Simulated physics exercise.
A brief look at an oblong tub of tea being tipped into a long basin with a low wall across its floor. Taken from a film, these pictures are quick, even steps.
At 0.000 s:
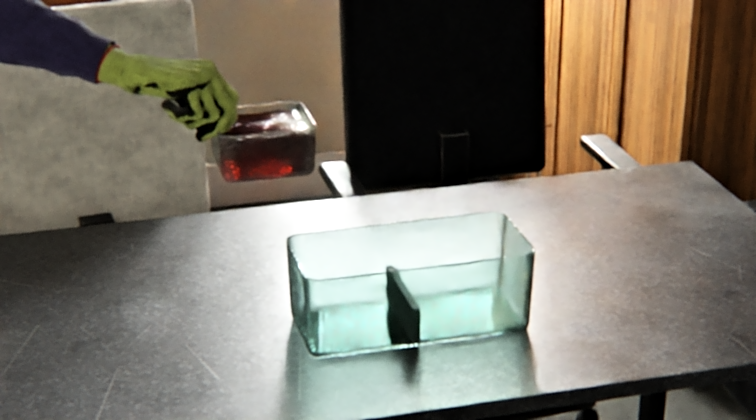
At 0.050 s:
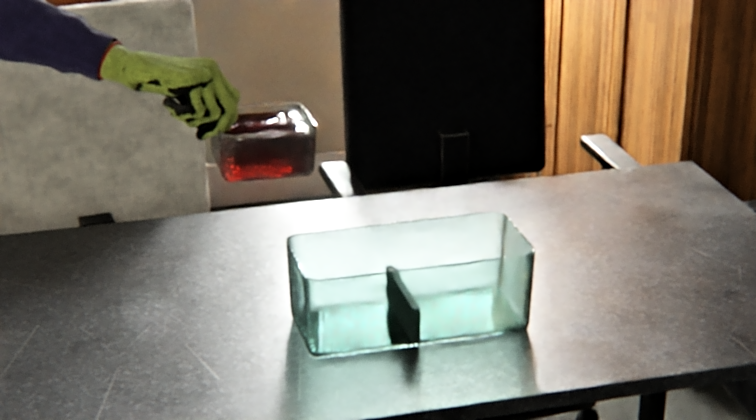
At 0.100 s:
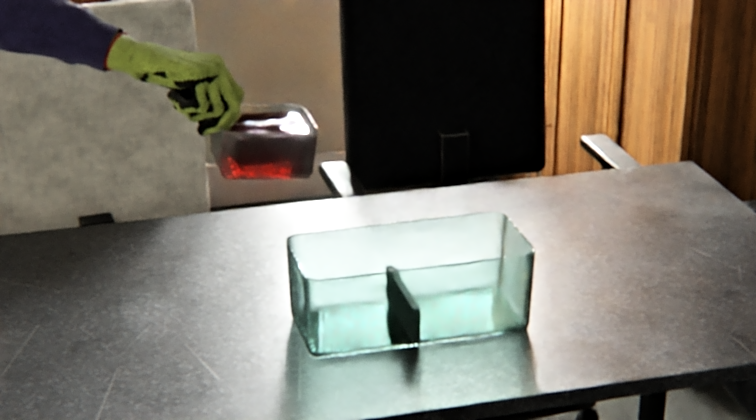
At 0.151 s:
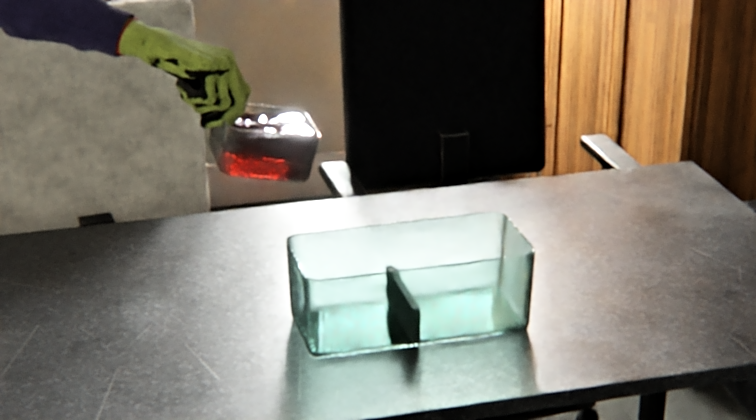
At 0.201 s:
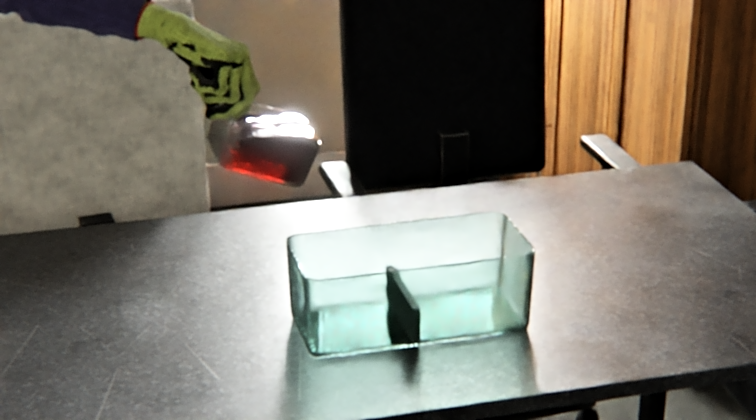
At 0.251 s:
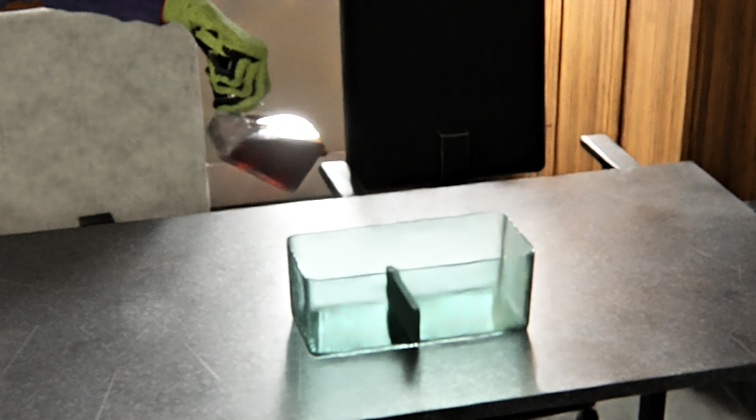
A green-gloved hand steadily tilts a clear tub of red liquid down to the right.
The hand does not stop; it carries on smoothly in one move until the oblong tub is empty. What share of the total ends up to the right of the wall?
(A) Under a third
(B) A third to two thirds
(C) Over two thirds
A.
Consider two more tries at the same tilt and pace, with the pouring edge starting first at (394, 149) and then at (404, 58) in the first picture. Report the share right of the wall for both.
It comes out at around 80 percent and then around 85 percent.
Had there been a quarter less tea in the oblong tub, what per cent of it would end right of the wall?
Roughly 5 in a hundred.
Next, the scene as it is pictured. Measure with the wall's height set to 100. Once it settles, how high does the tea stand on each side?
Once it is still, the left part shows 50 per cent and the right part 0.
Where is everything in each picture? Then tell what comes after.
In the first frame, it leans 0°; its right rim is at (308, 116); the tea meets the walls at (215, 129) and (306, 121); the long basin's rim runs from (295, 259) to (520, 233); the wall's top is at (403, 287).
In the second frame, it leans 1°; its right rim is at (308, 117); the tea meets the walls at (216, 128) and (306, 121).
In the third frame, it leans 6°; its right rim is at (310, 120); the tea meets the walls at (217, 128) and (307, 122).
In the fourth frame, it leans 13°; its right rim is at (312, 126); the tea meets the walls at (218, 127) and (310, 124).
In the fifth frame, it leans 22°; its right rim is at (313, 133); the tea meets the walls at (219, 128) and (313, 127); 2 per cent is over the edge.
In the sixth frame, it leans 33°; its right rim is at (313, 143); the tea meets the walls at (217, 129) and (309, 135); 7 per cent is over the edge.
A moment on, the oblong tub is tipped on its side and 18 per cent is still to pour, 28 is left of the wall and 0 right of it.
Next, the oblong tub is tipped right over and 3 per cent is still to pour, 83 is left of the wall and 2 right of it.
Then the oblong tub is tipped right over and 0 per cent is still to pour, 88 is left of the wall and 6 right of it.
Later the oblong tub is tipped right over and 0 per cent is still to pour, 89 is left of the wall and 7 right of it.
In the end 89 per cent lies left of the wall, 7 right of it and 4 outside.
